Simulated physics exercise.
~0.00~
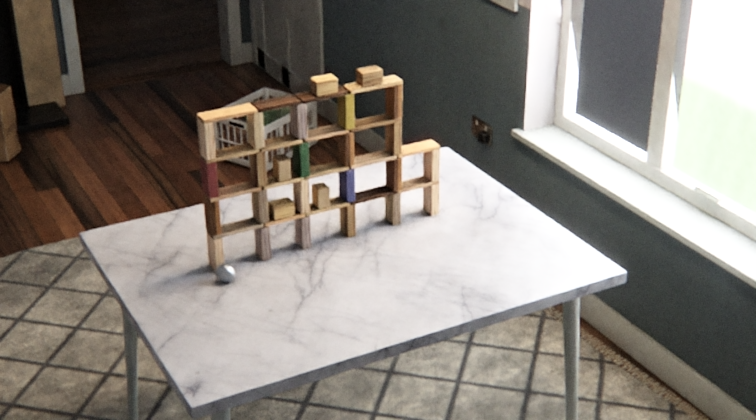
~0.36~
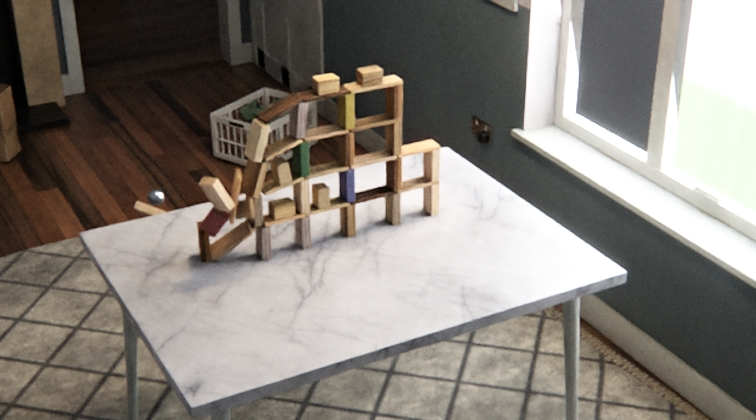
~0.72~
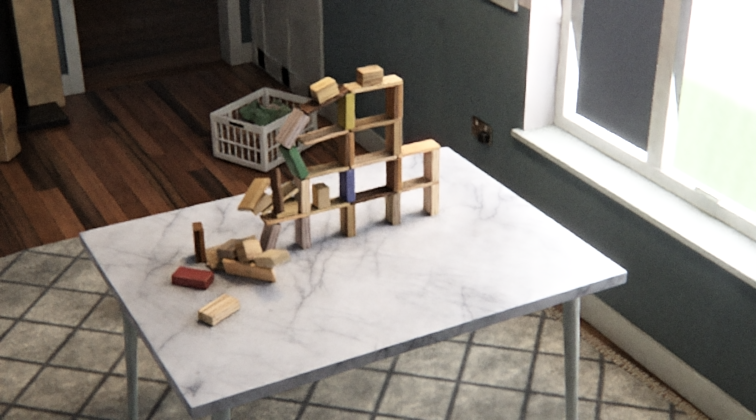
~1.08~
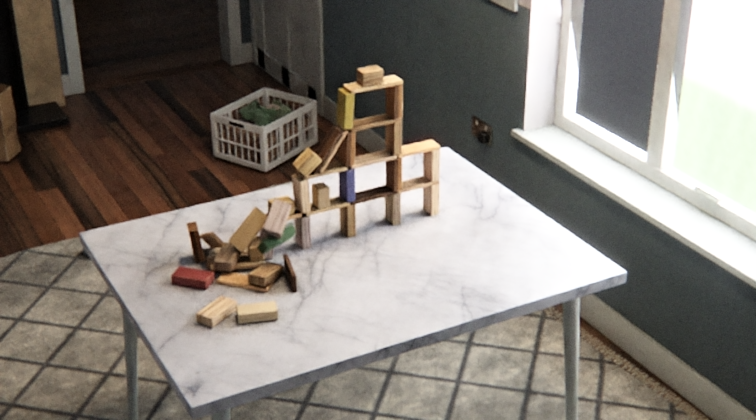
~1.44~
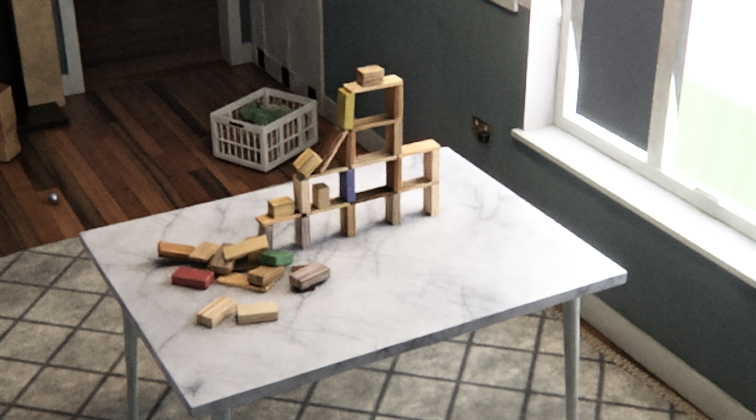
On a marble table by a window, a steel ball knocks down the left side of a wooden block structure, leaving the right standing.
